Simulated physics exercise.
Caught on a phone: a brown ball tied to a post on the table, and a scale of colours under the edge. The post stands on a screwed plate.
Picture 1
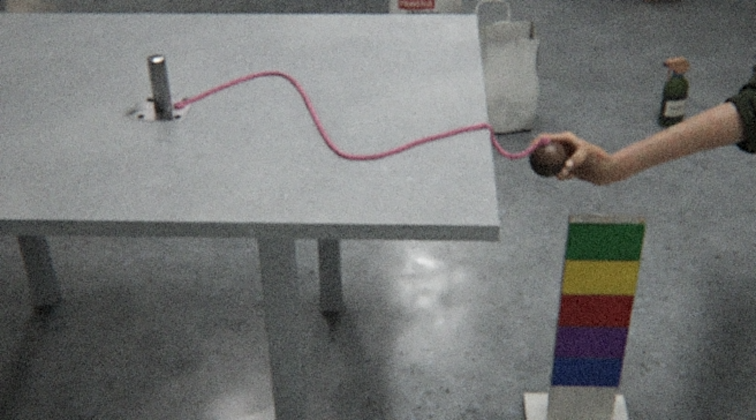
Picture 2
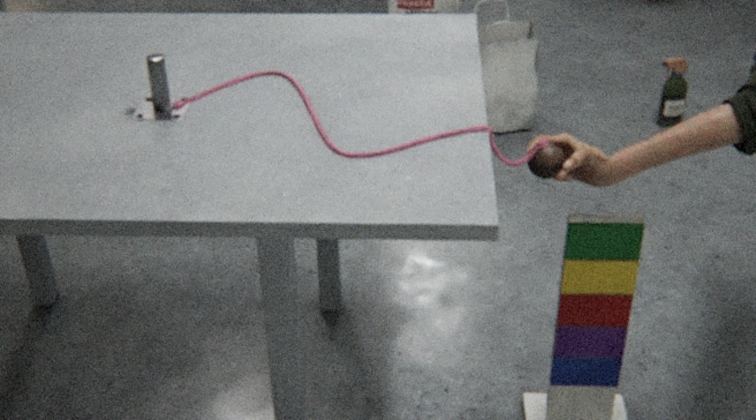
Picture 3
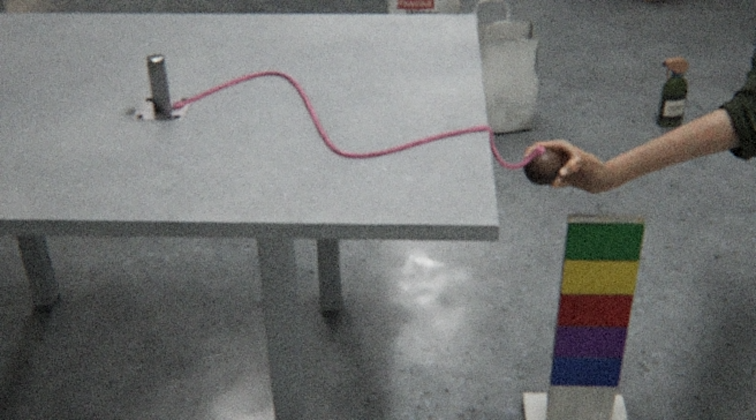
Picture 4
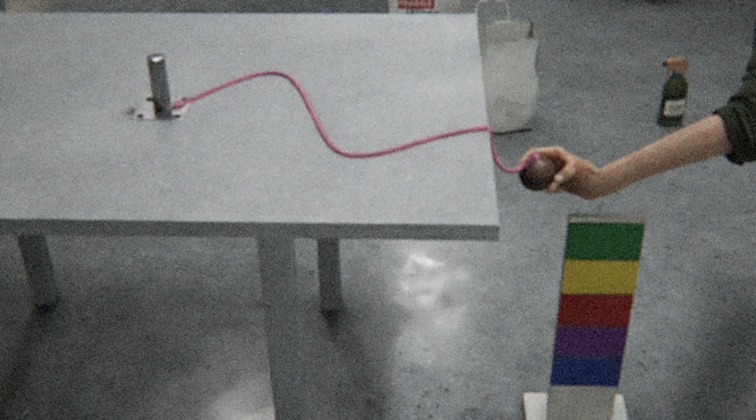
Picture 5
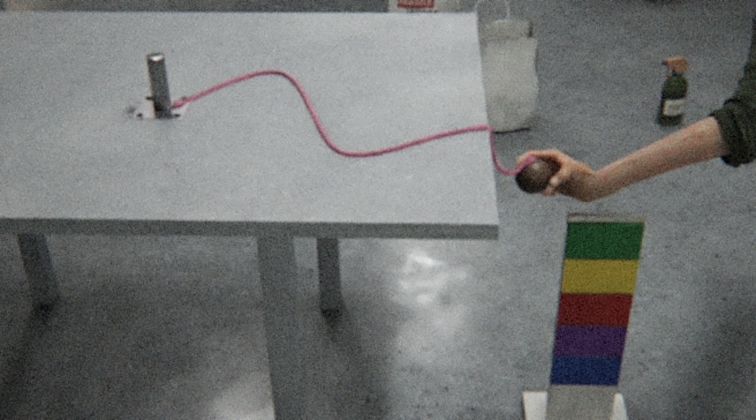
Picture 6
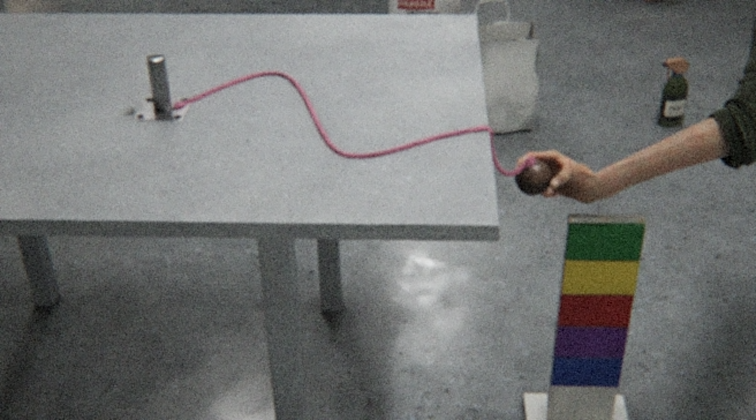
A hand at the right holds a dark brown ball just past the edge of a grey table, seen from slightly above in a room with a concrete floor. A pink cord curves across the tabletop from a metal post to the ball, above an upright strip of green, yellow, red, purple and blue. The hand shifts the ball slightly left and down, then keeps it nearly still, while the cord on the table barely moves.
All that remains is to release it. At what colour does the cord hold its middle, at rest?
Its centre hangs level with the purple band.
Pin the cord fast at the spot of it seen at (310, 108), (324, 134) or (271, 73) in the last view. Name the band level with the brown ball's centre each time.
One after the other, yellow; green; red.
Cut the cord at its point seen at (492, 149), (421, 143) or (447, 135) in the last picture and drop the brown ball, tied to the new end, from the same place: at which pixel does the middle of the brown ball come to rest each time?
In that order: (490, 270), (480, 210) and (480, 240).
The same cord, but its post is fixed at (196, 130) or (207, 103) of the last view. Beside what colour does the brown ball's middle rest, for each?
Try by try: Blue; blue.
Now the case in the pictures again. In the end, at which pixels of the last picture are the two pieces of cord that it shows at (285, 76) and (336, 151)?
Near (314, 106) and (486, 108).
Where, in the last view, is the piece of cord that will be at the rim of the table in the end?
That spot is around (336, 151).
A little later, ball near (442, 317); level with purple.
Next, ball near (497, 319); level with purple.
When it is over, ball near (471, 315); level with purple. Its middle rests at the purple band.
